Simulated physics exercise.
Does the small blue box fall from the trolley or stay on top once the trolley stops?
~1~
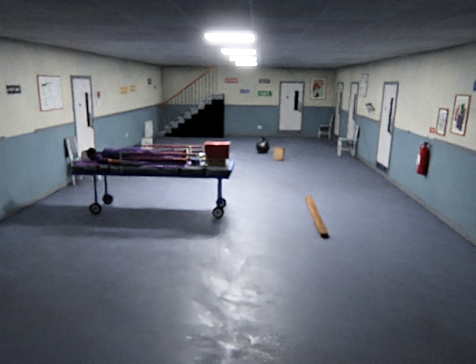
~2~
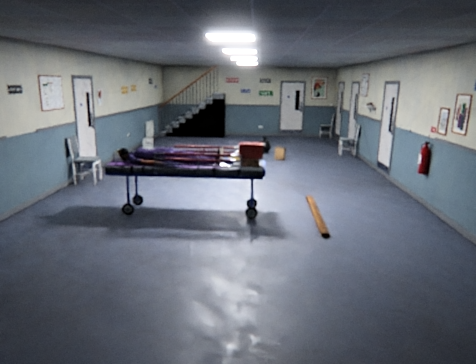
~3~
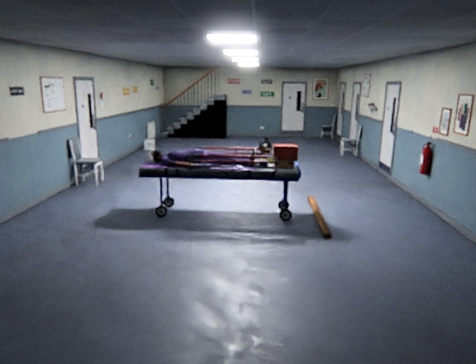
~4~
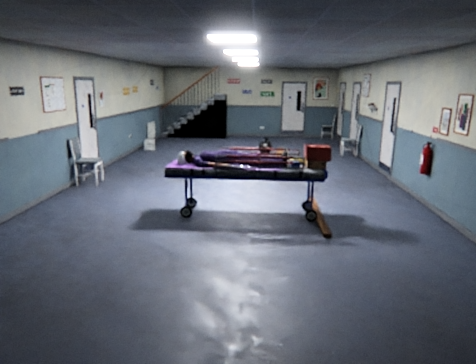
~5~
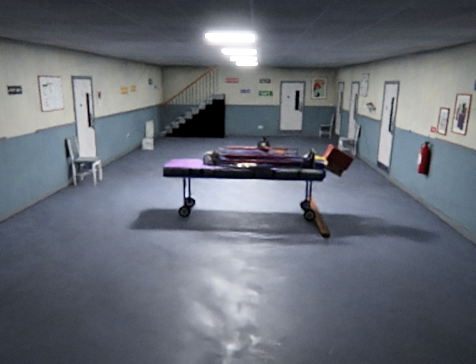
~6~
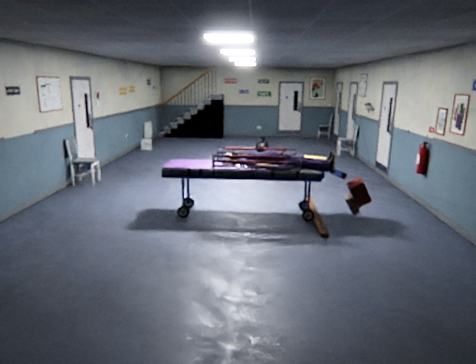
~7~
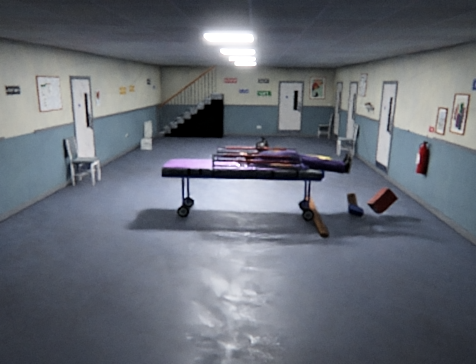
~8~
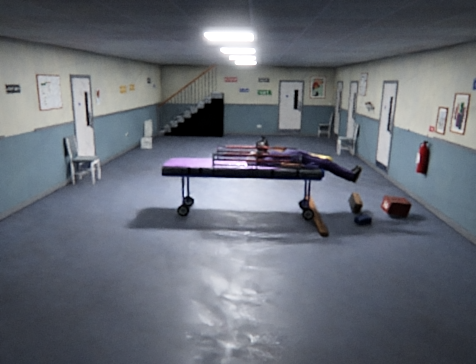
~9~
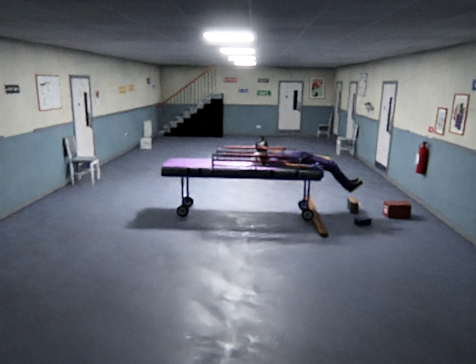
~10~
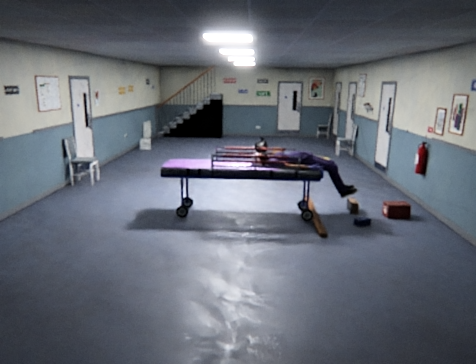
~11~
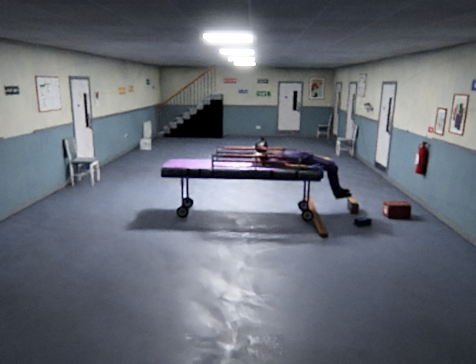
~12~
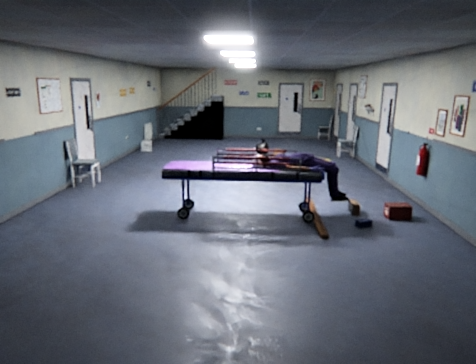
It falls. The blue box goes over the right end of the trolley and comes to rest on the floor near the red holdall.
